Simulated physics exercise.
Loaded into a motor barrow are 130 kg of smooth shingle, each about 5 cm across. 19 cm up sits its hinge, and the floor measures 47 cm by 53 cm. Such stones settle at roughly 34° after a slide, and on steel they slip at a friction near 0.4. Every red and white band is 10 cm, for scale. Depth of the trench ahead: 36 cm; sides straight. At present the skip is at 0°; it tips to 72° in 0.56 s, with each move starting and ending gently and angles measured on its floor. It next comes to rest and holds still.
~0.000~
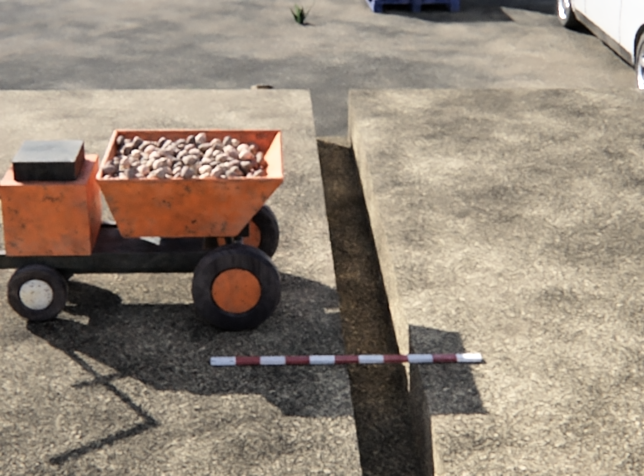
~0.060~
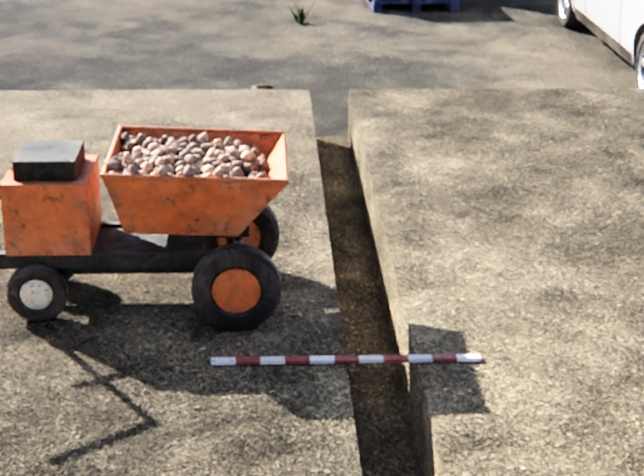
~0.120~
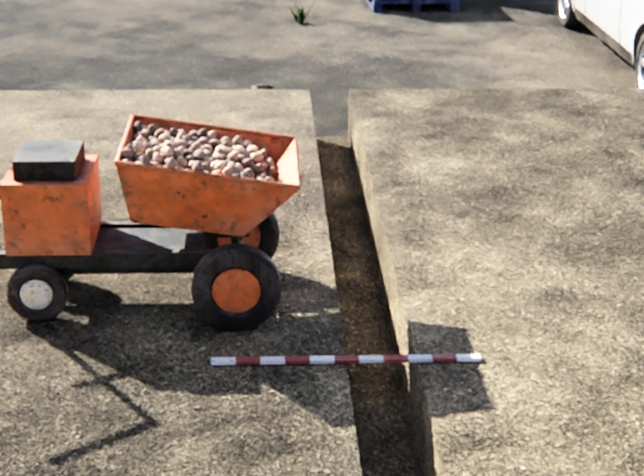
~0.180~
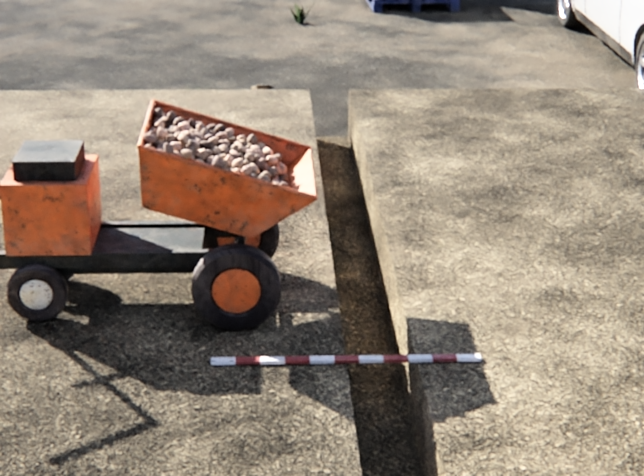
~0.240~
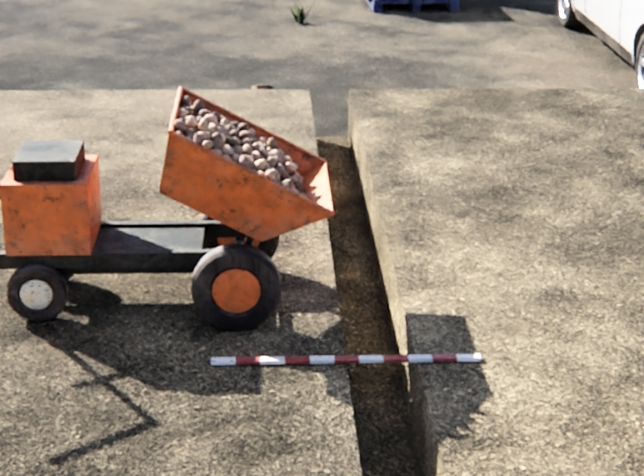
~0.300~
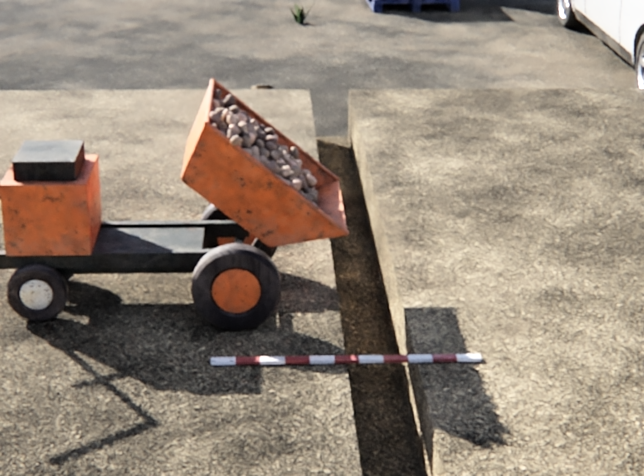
An orange motor barrow steadily tilts its skip of smooth stones toward the trench at right.
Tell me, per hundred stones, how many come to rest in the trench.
46 per hundred.
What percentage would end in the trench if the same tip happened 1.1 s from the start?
Then some 65 per cent would.
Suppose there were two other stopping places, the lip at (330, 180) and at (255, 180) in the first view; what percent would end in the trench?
Roughly 10 in a hundred, then 75 in a hundred.
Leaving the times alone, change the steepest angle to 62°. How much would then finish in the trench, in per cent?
Near 50 per cent then.
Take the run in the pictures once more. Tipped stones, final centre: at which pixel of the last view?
Roughly (418, 292), I'd say.
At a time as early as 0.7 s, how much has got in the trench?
By that moment, roughly 20 per cent of the load.
After 0.4 s the floor is at 61°; 100 % in the skip; the foremost stones are at (353, 240).
After 0.7 s the floor is at 72°; 59 % in the skip, 19 % in the trench, 22 % past the trench; the foremost stones are at (450, 293).
After 1.0 s the floor is at 72°; 10 % in the skip, 36 % in the trench, 54 % past the trench; the foremost stones are past the picture's edge.
After 3.0 s the floor is at 72°; 0 % in the skip, 46 % in the trench, 54 % past the trench; the foremost stones are past the picture's edge.
